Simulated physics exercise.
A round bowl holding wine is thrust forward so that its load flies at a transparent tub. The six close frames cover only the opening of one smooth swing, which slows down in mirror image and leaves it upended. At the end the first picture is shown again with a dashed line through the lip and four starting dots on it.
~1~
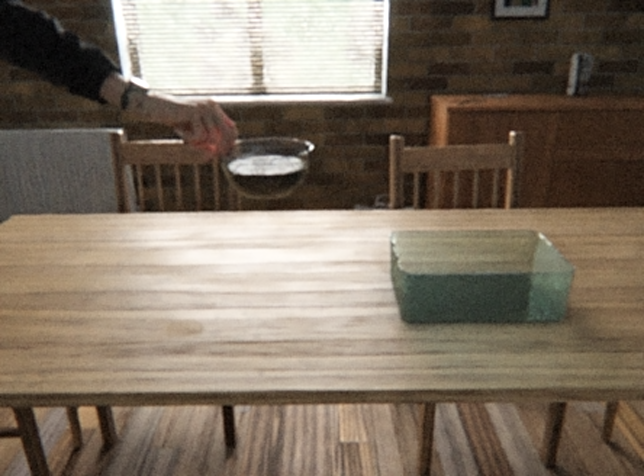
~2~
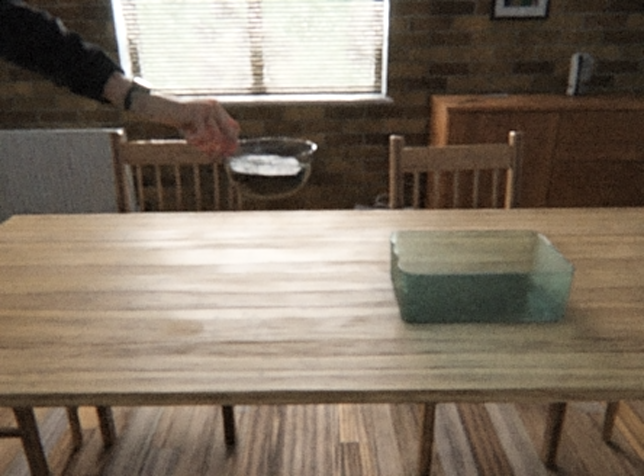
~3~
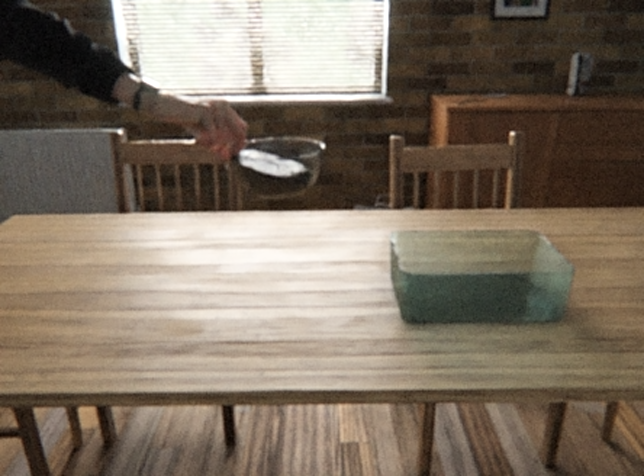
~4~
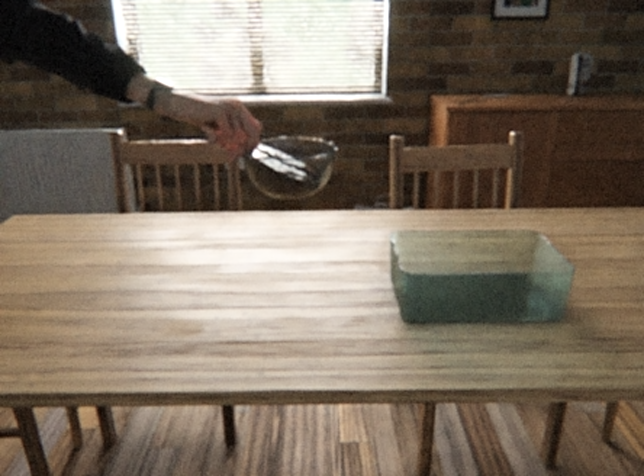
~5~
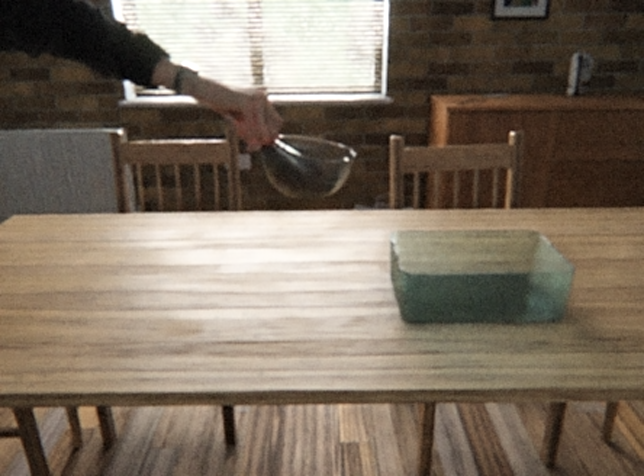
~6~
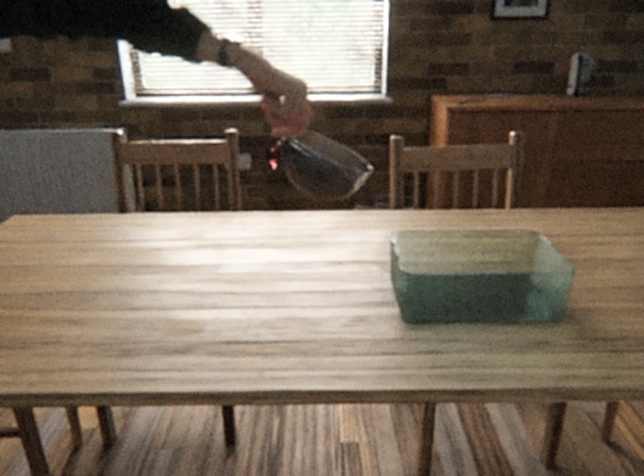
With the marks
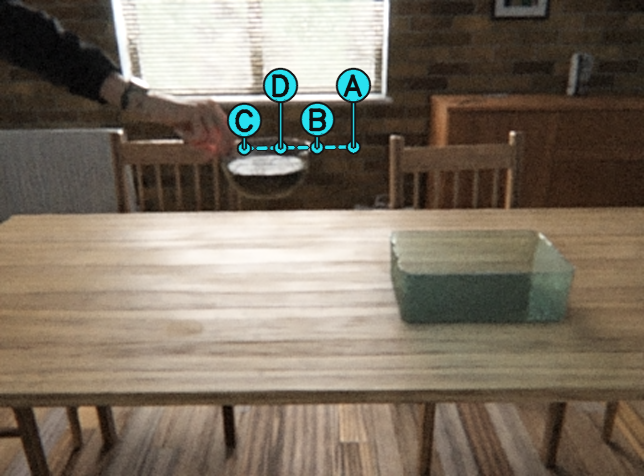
The video shows a hand holding a round glass bowl of liquid above a wooden table, left of a transparent tub; the arm moves the bowl slightly rightward as the liquid sloshes, then tips it toward the tub.
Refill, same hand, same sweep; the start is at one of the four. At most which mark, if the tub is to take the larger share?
That is spot D.
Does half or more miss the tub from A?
No, that is safe.
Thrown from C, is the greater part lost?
Yes, that goes wrong.
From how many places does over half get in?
Three of them.
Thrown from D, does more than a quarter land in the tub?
Yes.
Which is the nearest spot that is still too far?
C it is.
On the marked copy, A at (353, 147); B at (317, 147); C at (244, 148); D at (280, 147).
For spot A, about 85 % lands in the tub, 8 % falls short and 7 % goes beside or beyond.
For spot B, about 80 % lands in the tub, 8 % falls short and 12 % goes beside or beyond.
For spot C, about 27 % lands in the tub, 68 % falls short and 4 % goes beside or beyond.
For spot D, about 66 % lands in the tub, 27 % falls short and 7 % goes beside or beyond.
